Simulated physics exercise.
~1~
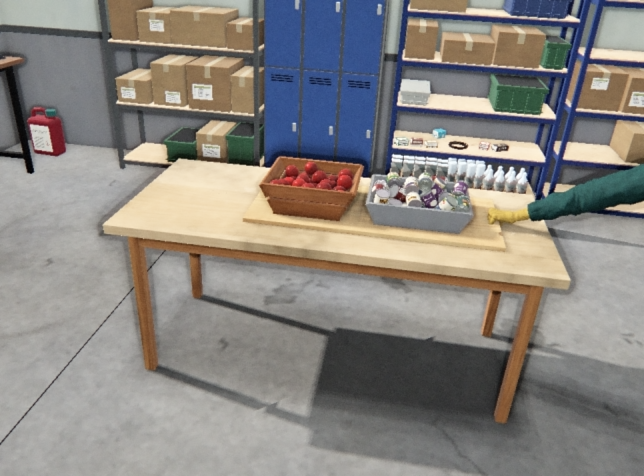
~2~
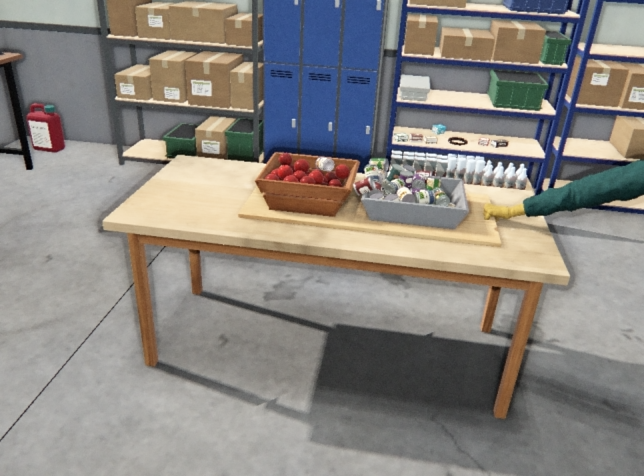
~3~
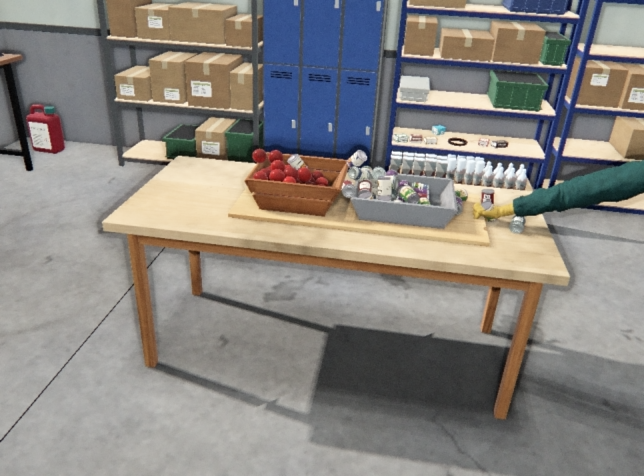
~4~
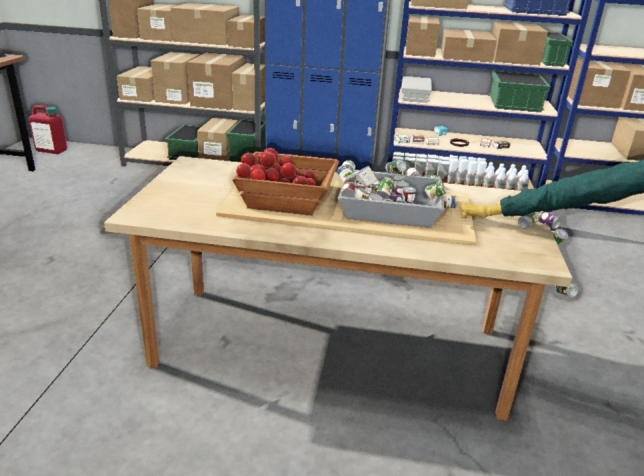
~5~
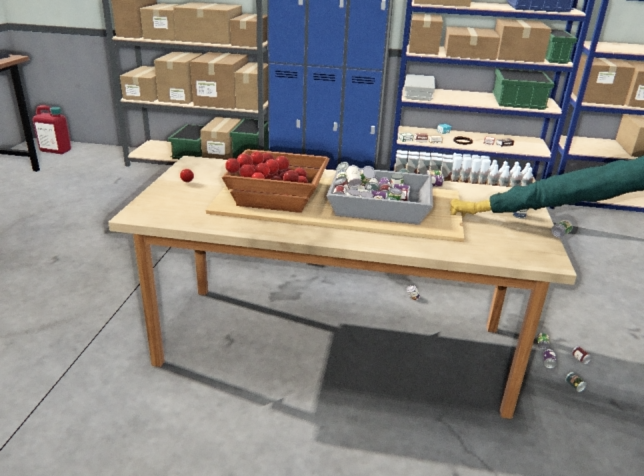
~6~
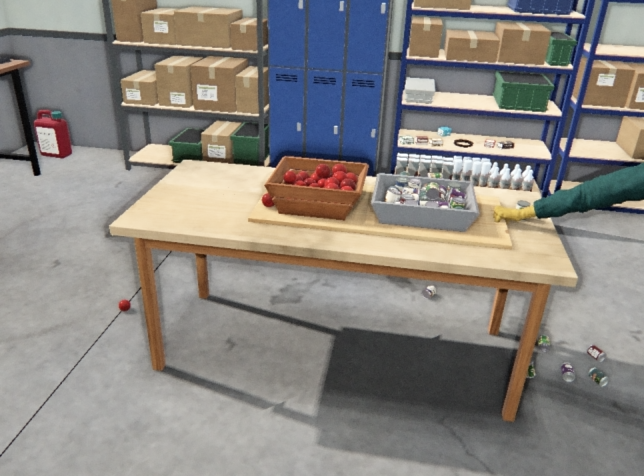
Small tins spilling from a grey tray onto the floor as a gloved arm rattles a board, one red apple falling too.
